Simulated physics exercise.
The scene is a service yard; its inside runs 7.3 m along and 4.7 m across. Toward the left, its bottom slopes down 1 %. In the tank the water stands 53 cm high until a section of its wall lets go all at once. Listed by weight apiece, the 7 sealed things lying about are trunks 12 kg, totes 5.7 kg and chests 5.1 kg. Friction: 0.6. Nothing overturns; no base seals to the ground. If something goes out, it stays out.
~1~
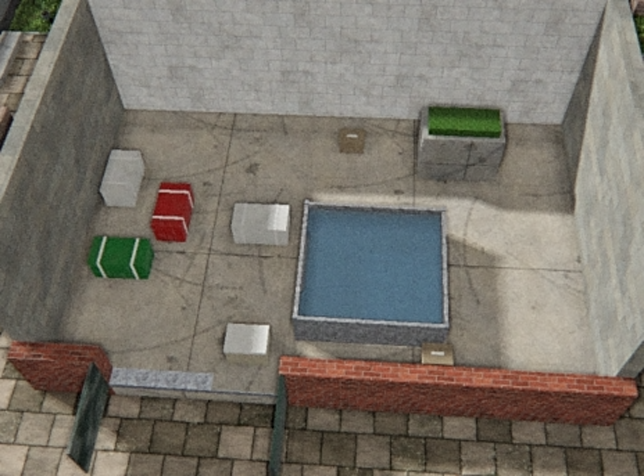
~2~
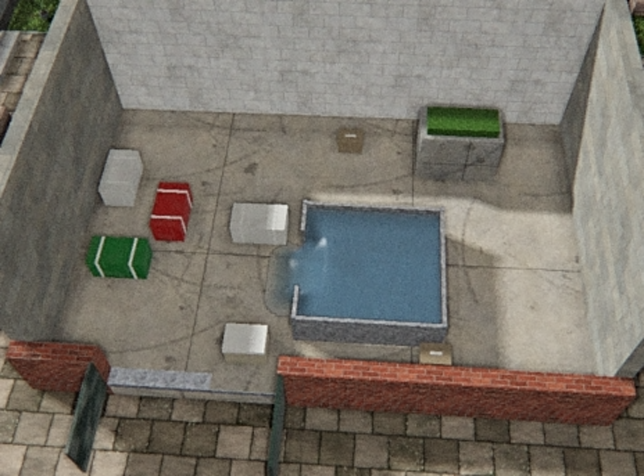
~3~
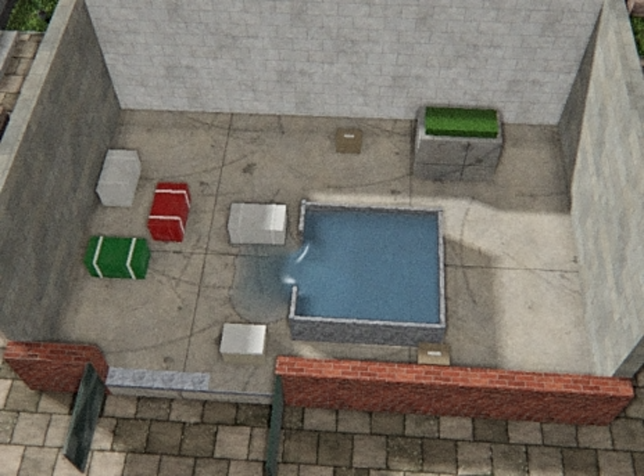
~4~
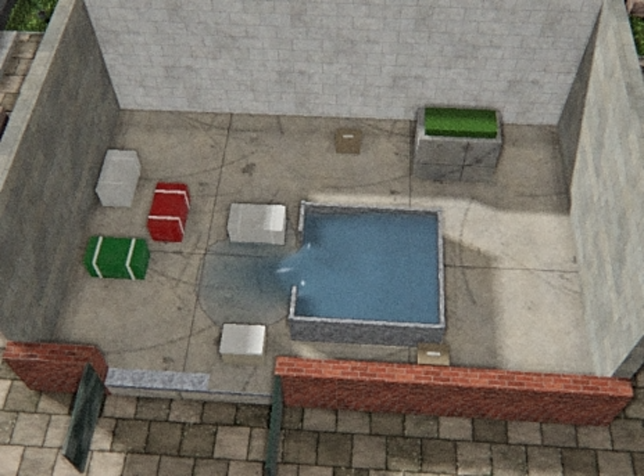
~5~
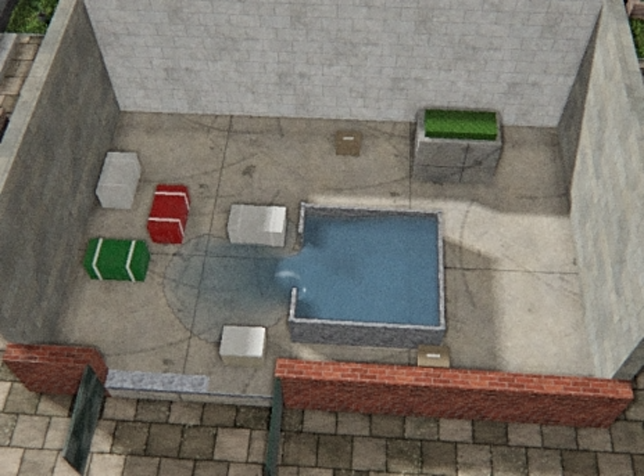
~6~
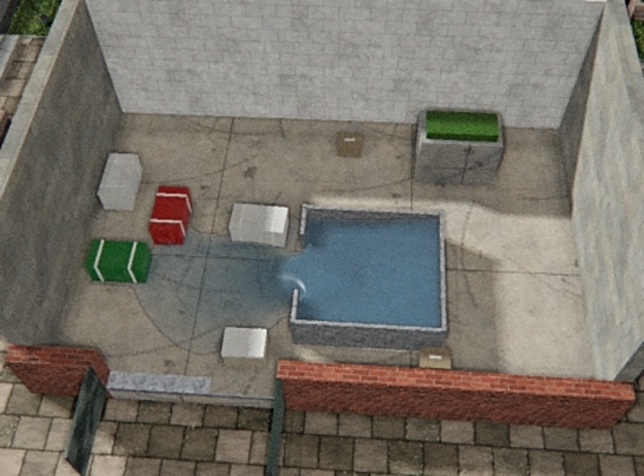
Water pours through a gap in the pool's left wall and spreads across the concrete floor.
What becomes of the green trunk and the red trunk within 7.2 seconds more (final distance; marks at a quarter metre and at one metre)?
Once settled, the green trunk lies far from the start and the red trunk lies far from the start.
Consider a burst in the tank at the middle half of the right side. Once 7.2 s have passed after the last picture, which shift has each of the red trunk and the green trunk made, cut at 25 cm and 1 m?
The red trunk remains where it was; the green trunk remains where it was.
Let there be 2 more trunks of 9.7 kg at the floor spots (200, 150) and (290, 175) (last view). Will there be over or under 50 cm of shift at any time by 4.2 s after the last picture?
As asked, in order: Clear of the mark; shy of the mark.
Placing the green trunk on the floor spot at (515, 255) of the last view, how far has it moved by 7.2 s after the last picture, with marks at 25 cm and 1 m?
As it turns out, it barely budges.
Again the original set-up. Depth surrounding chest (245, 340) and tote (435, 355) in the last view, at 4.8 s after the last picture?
Around 1 cm and 0 cm.
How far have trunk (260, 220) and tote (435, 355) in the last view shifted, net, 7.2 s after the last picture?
40 cm and 0 cm, respectively.
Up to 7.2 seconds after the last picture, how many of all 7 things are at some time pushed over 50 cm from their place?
It adds up to 4.
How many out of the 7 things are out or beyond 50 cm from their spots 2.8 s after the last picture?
At that moment it comes to 2.
Then, 0.9 s after the last picture the green trunk is near (94, 253), 0.3 m from its start, afloat; the red trunk is near (136, 194), 0.6 m from its start, aground; 0 of 7 are out; 1 afloat.
Then, 2.8 s after the last picture the green trunk is near (102, 231), 0.4 m from its start, afloat; the red trunk is near (167, 125), 1.6 m from its start, afloat; 0 of 7 are out; 3 afloat.
Then, 4.8 s after the last picture the green trunk is near (116, 152), 1.9 m from its start, afloat; the red trunk is near (317, 146), 2.5 m from its start, aground; 0 of 7 are out; 2 afloat.
Then, 7.2 s after the last picture the green trunk is near (170, 115), 2.7 m from its start, afloat; the red trunk is near (387, 197), 3.2 m from its start, afloat; 0 of 7 are out; 4 afloat.
